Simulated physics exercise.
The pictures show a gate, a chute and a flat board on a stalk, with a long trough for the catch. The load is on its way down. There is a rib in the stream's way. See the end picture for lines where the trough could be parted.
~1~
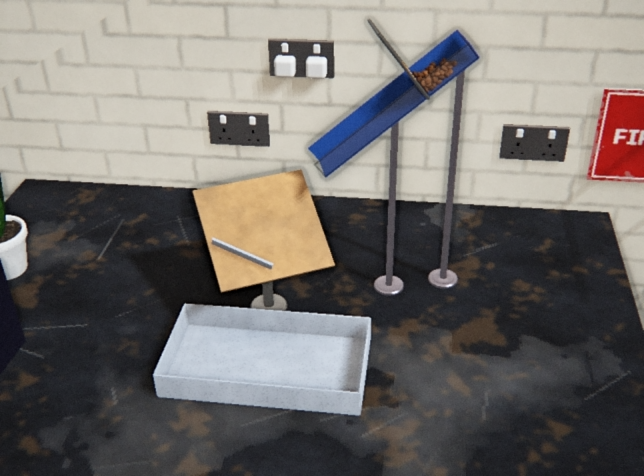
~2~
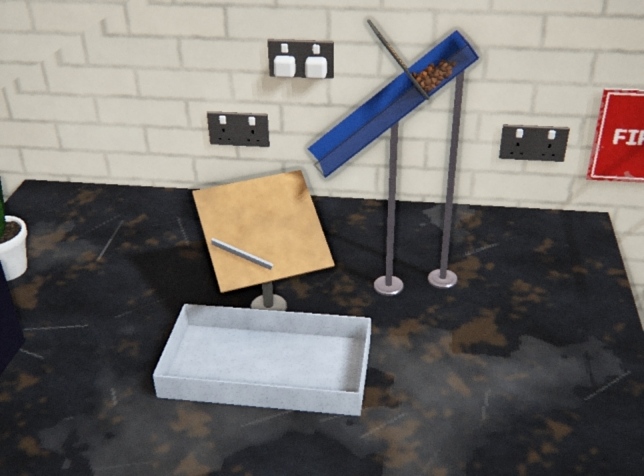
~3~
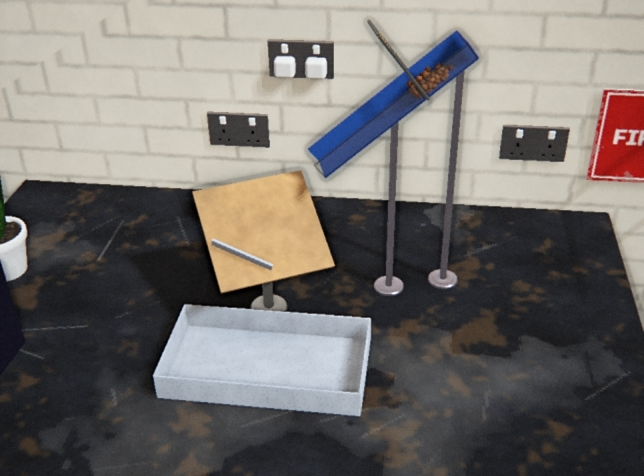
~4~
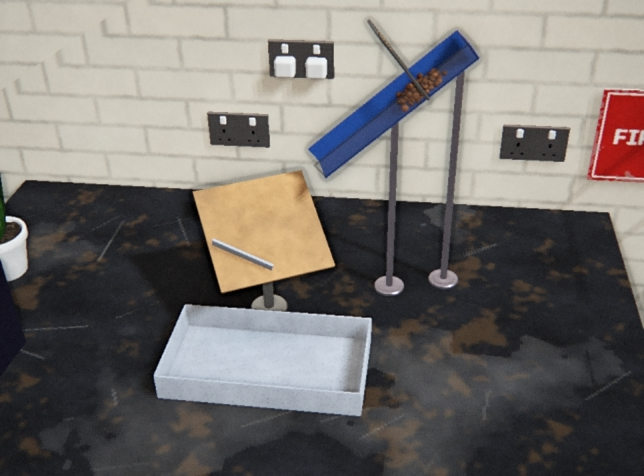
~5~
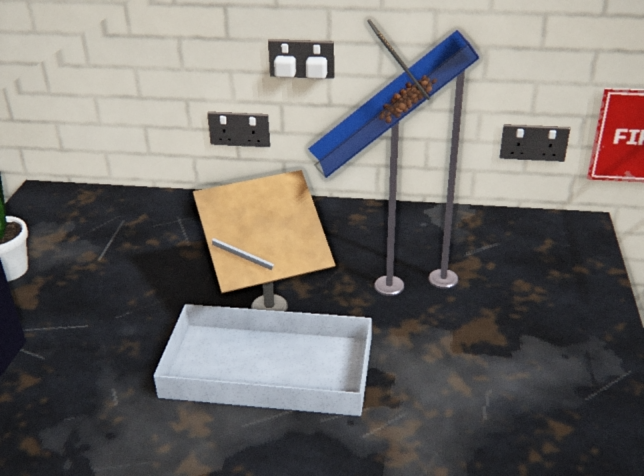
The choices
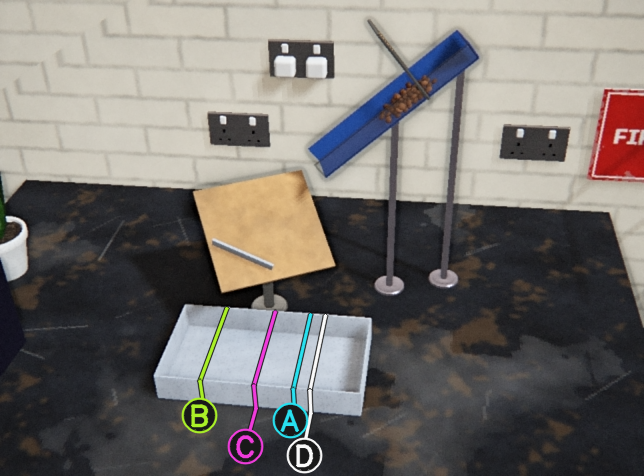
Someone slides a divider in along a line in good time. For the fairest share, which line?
A beats the others.
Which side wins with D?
More lands on the left.
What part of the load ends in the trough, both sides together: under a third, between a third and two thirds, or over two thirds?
About that: Between a third and two thirds.
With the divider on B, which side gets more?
More lands on the right.
On the marked copy, line A crosses the front rim at (293, 388); line B crosses the front rim at (200, 380); line C crosses the front rim at (254, 384); line D crosses the front rim at (310, 389).
For line A, of what is caught, about two thirds on the left of the divider, about a third on the right.
For line B, of what is caught, none on the left of the divider, all on the right.
For line C, of what is caught, a stray few on the left of the divider, nearly all on the right.
For line D, of what is caught, most on the left of the divider, a small part on the right.
